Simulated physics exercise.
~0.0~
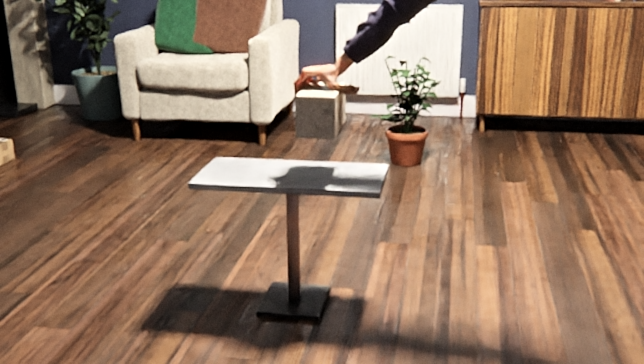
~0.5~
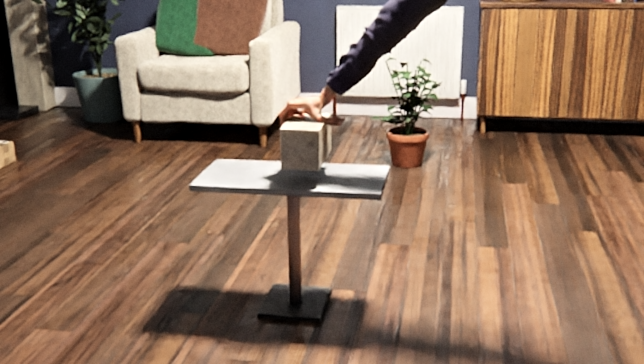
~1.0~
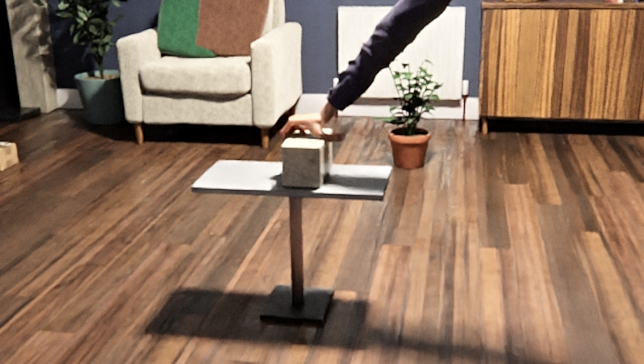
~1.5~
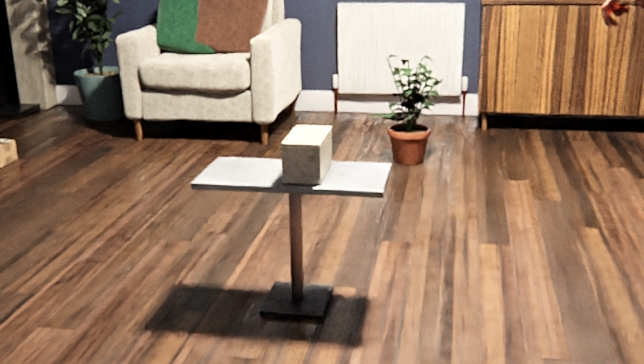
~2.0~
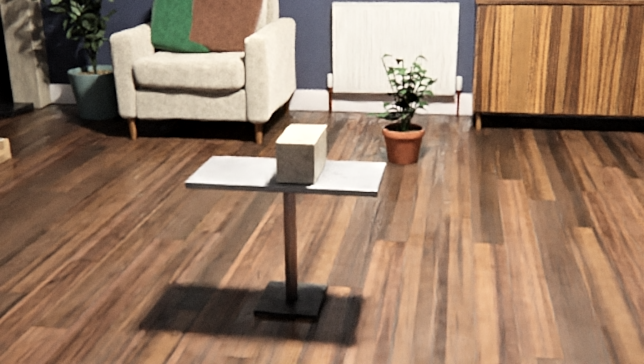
A hand lowers a pale block onto a grey side table, which stays steady afterwards.
